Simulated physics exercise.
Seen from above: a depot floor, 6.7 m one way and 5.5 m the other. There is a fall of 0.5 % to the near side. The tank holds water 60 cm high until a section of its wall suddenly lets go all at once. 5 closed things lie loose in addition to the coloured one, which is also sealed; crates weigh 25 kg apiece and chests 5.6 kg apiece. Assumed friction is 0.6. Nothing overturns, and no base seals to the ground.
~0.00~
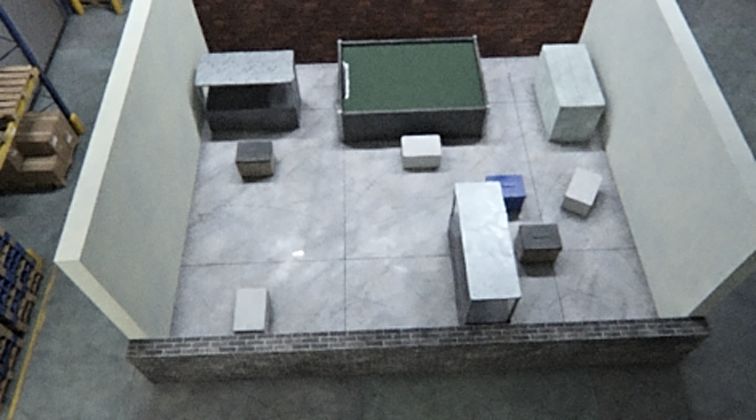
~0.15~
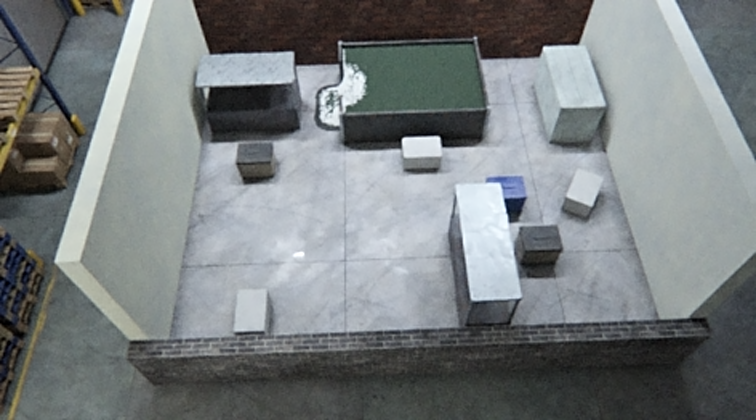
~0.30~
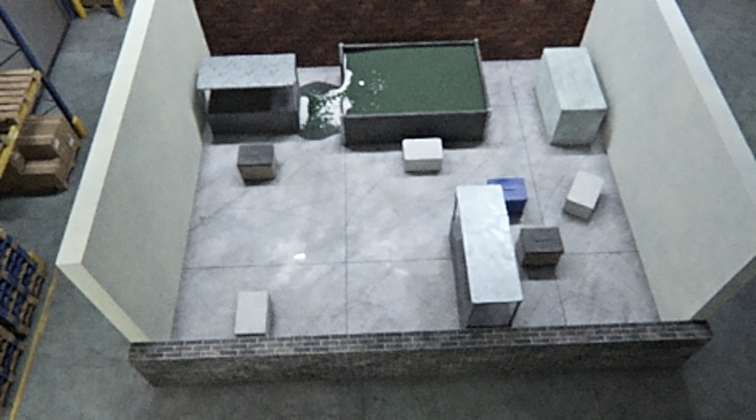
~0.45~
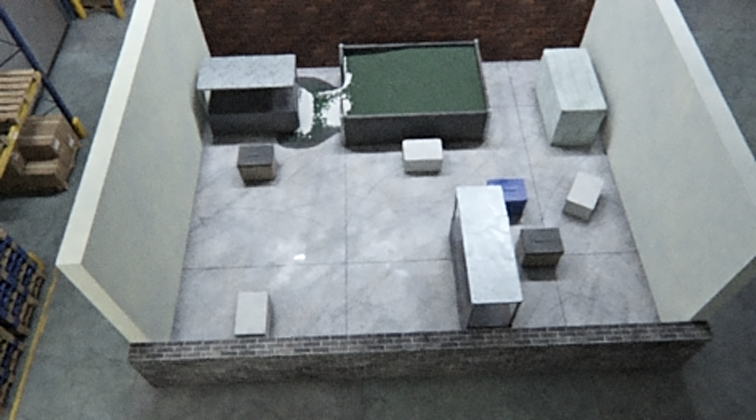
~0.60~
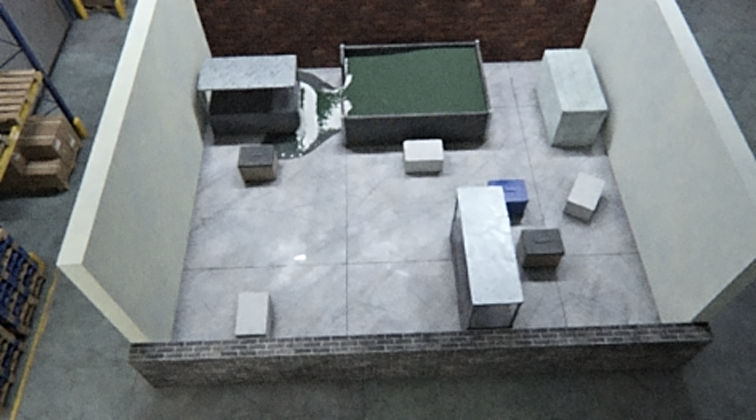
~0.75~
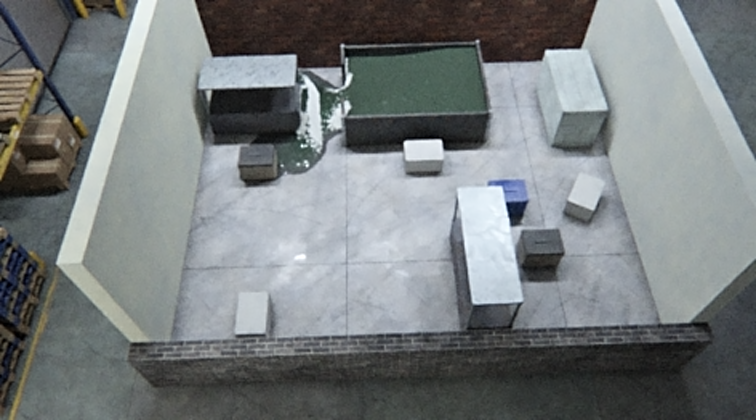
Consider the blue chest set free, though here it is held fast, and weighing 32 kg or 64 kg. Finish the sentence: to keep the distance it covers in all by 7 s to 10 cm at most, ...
... the light weight suffices.
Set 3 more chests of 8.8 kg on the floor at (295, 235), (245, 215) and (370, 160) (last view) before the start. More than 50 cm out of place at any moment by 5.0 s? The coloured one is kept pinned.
In turn: Over, past it, short of it.
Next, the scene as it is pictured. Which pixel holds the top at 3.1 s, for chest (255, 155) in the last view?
It ends up close to (197, 284).
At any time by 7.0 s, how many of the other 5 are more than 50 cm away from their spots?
The total is 2.
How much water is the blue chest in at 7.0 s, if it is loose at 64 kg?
Something like 1 centimetres.
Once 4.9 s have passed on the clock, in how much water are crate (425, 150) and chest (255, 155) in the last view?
Some 0 cm at the first, some 12 cm at the second.
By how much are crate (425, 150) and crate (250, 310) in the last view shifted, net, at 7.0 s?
Put simply, 0 cm for the first and 120 cm for the second.
After 1.4 s the blue chest would be 0 cm from its start with 32 kg and 0 cm from its start with 64 kg; 0 cm of water round it then.
After 3.1 s the blue chest would be 0 cm from its start with 32 kg and 0 cm from its start with 64 kg; 0 cm of water round it then.
After 4.9 s the blue chest would be 0 cm from its start with 32 kg and 0 cm from its start with 64 kg; 0 cm of water round it then.
After 7.0 s the blue chest would be 0 cm from its start with 32 kg and 0 cm from its start with 64 kg; 1 cm of water round it then.
